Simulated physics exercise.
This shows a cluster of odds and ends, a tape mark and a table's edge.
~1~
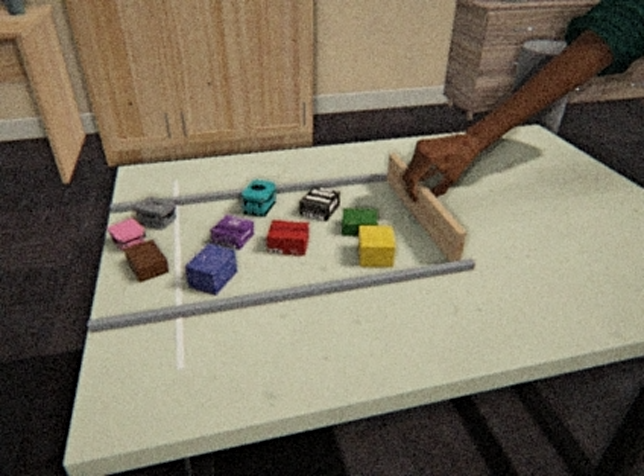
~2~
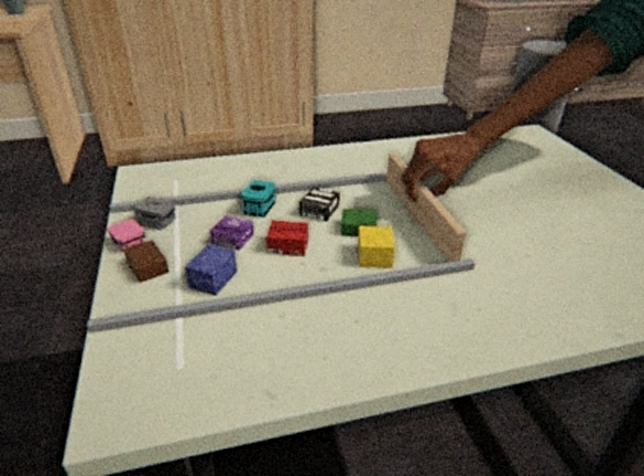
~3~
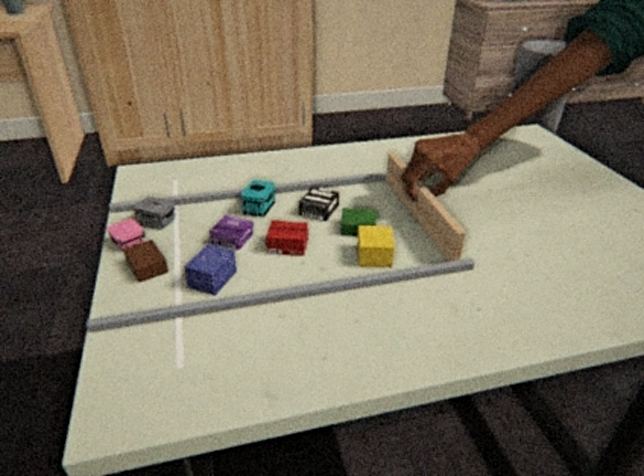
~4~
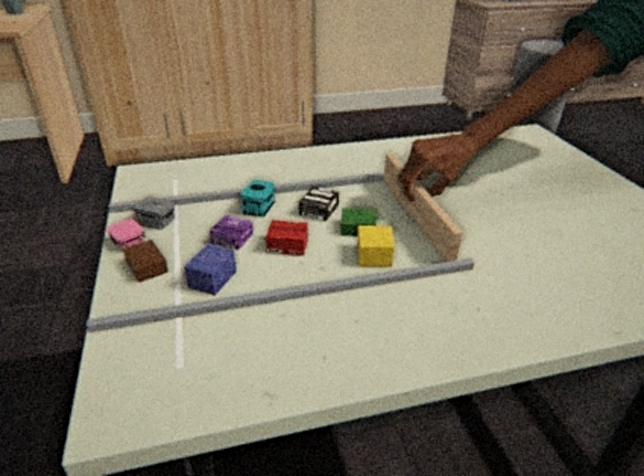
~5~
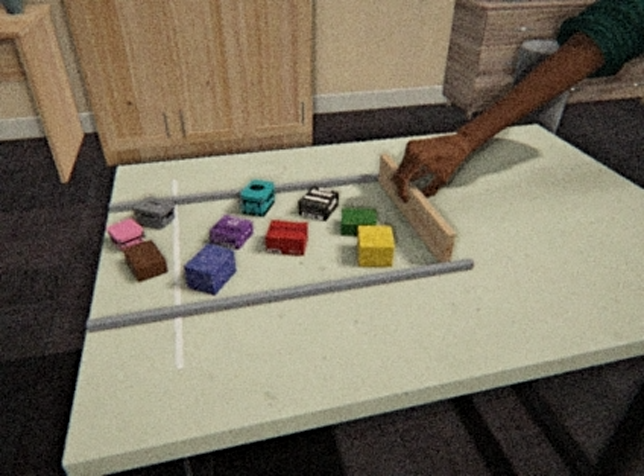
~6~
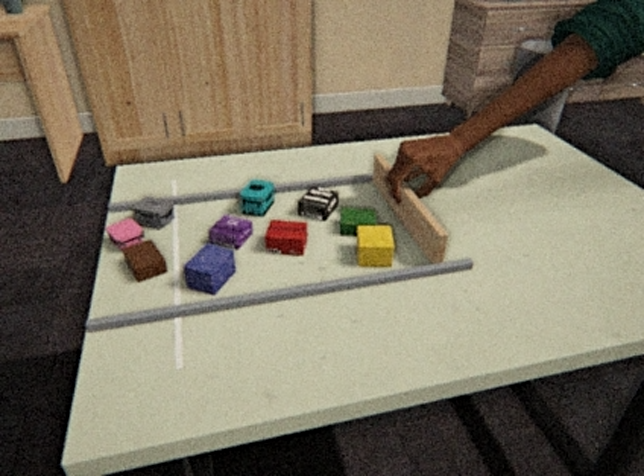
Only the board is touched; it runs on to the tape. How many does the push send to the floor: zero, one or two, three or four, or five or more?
As it turns out, the number that fall off is one or two.
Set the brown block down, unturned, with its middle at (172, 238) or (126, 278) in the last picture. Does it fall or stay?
Place by place, it tumbles off; goes over.
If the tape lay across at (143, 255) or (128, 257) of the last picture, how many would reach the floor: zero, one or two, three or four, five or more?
In that order: At least five; five or more.
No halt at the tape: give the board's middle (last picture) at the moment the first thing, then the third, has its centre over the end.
Near (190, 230) and (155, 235).
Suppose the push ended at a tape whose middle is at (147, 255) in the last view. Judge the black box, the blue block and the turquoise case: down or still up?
The black box remains up, the blue block comes down, the turquoise case survives.
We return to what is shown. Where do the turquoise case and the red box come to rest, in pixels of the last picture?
First (156, 204), then (125, 267).
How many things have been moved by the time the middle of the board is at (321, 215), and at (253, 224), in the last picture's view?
First 4, then 7.
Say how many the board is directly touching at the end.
In contact: 4.
Soon after, none off yet; pink case at rest near (126, 236); brown block at rest near (145, 260); grey case at rest near (155, 213).
In the end, the number that fall off is one or two; gone, brown block and pink case.
